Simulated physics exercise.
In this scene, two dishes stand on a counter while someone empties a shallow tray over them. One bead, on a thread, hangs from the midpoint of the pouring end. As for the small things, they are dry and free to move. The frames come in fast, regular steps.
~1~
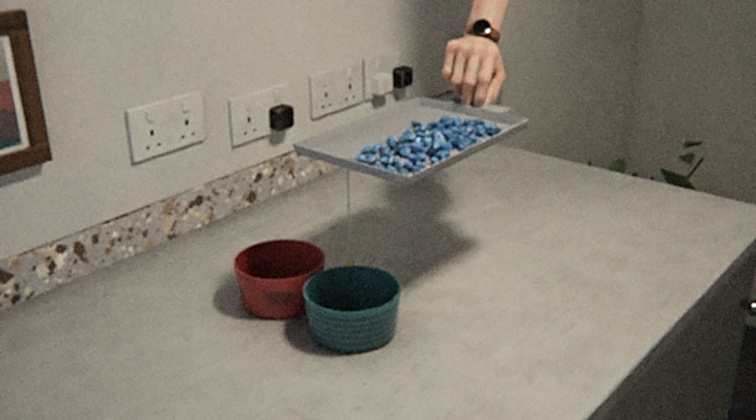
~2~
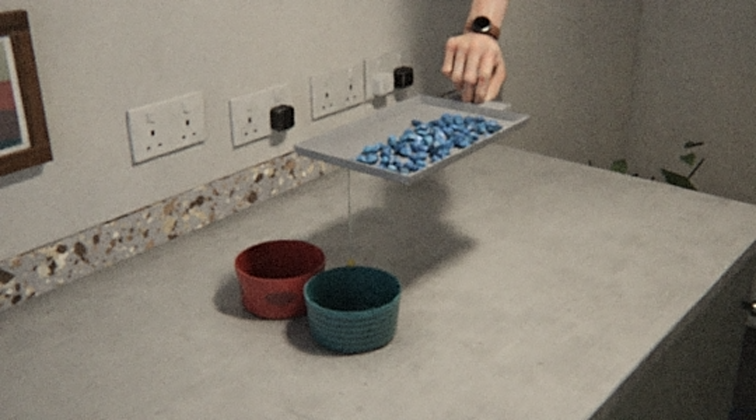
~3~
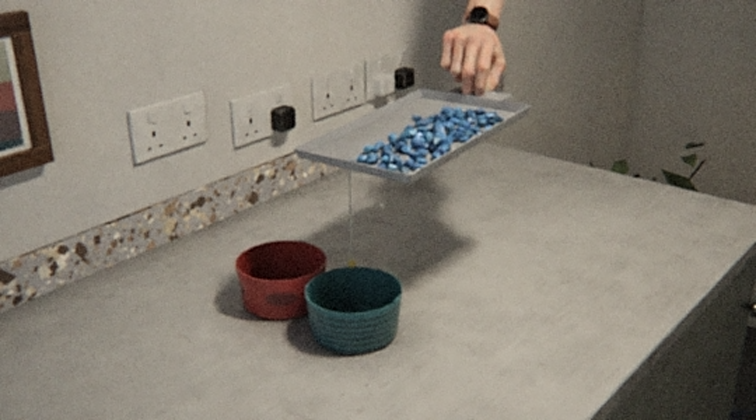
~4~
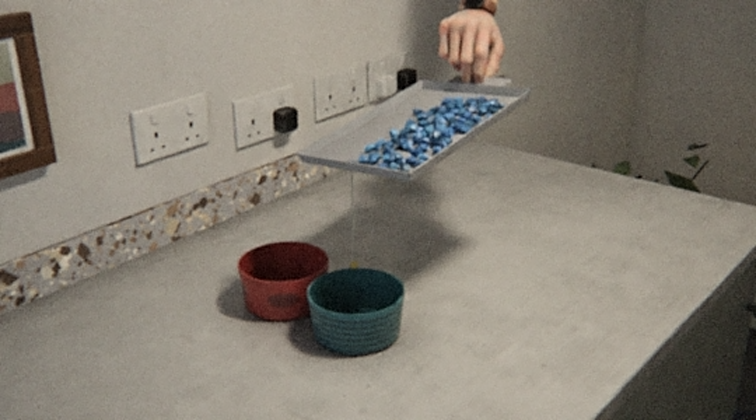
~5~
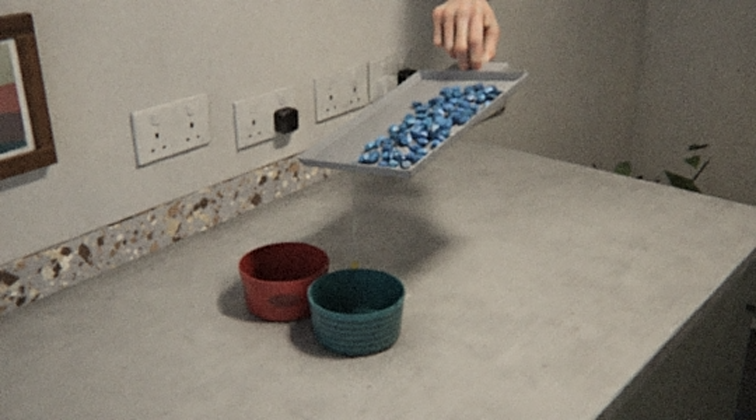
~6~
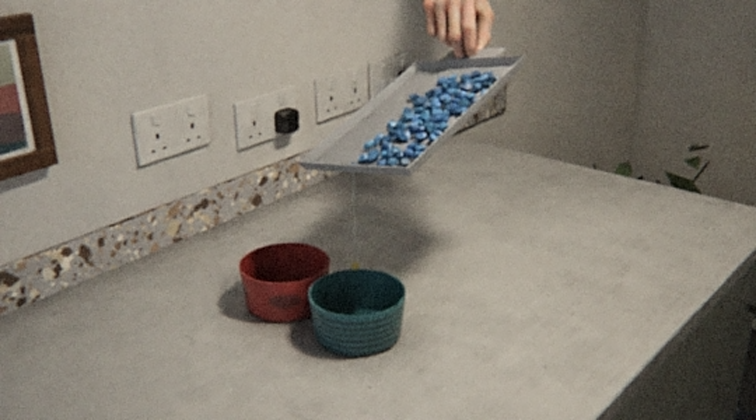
We see a hand holding a shallow grey tray of blue stones above a red dish and a teal dish on a counter, then gradually raising the tray's far end so it slopes more steeply toward the dishes.
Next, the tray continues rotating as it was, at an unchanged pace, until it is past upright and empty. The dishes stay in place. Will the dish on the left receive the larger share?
It pours more generously into the left dish, it seems.
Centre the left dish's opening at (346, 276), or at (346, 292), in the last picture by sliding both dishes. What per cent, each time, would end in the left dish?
First position: Some 30 %; second position: Some 10 %.
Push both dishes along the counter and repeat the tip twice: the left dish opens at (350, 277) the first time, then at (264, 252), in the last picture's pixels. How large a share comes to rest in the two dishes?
Roughly 20 per cent, then roughly 80 per cent.
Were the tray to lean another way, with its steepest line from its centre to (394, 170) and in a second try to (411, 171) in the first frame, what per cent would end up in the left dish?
For the first aim it is 0 in a hundred, for the second 0 in a hundred.
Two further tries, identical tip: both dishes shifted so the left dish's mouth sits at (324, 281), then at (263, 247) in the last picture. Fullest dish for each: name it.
First try: The leftmost dish; second try: The rightmost dish.
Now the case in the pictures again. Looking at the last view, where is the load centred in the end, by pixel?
(290, 295).
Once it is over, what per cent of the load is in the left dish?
I'd put that share near 90 per cent.
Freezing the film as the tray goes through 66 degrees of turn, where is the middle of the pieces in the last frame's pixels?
Mark it at roughly (321, 160) in the final frame.
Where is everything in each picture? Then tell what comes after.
Corners of the pouring end (297, 144) and (408, 175), level; middle of the load (439, 142), aquarium stones; left dish (248, 292); right dish (320, 325); bead on its thread (350, 263), in the first picture.
Corners of the pouring end (297, 145) and (408, 174), level; middle of the load (439, 141), in the second picture.
Corners of the pouring end (298, 148) and (409, 173), tipped barely, lowest at the left corner; middle of the load (440, 136), in the third picture.
Corners of the pouring end (300, 152) and (410, 171), tipped a little, lowest at the left corner; middle of the load (441, 129), in the fourth picture.
Corners of the pouring end (301, 156) and (408, 168), tipped clearly, lowest at the left corner; middle of the load (439, 121), in the fifth picture.
Corners of the pouring end (302, 160) and (407, 166), tipped clearly, lowest at the left corner; middle of the load (437, 113); left dish (253, 296); right dish (325, 328), in the sixth picture.
Just after the last frame, tray tipped steeply; the larger part on the tray; roughly a quarter in the air.
A moment on, tray tipped past a quarter turn; just a few on the tray; just a few in the right dish; the larger part in the left dish; just a few outside both; about a tenth in the air.
Further on, tray tipped past a quarter turn; just a few in the right dish; the larger part in the left dish; about a tenth outside both.
When it is over, tray tipped past a quarter turn; just a few in the right dish; the larger part in the left dish; about a tenth outside both.
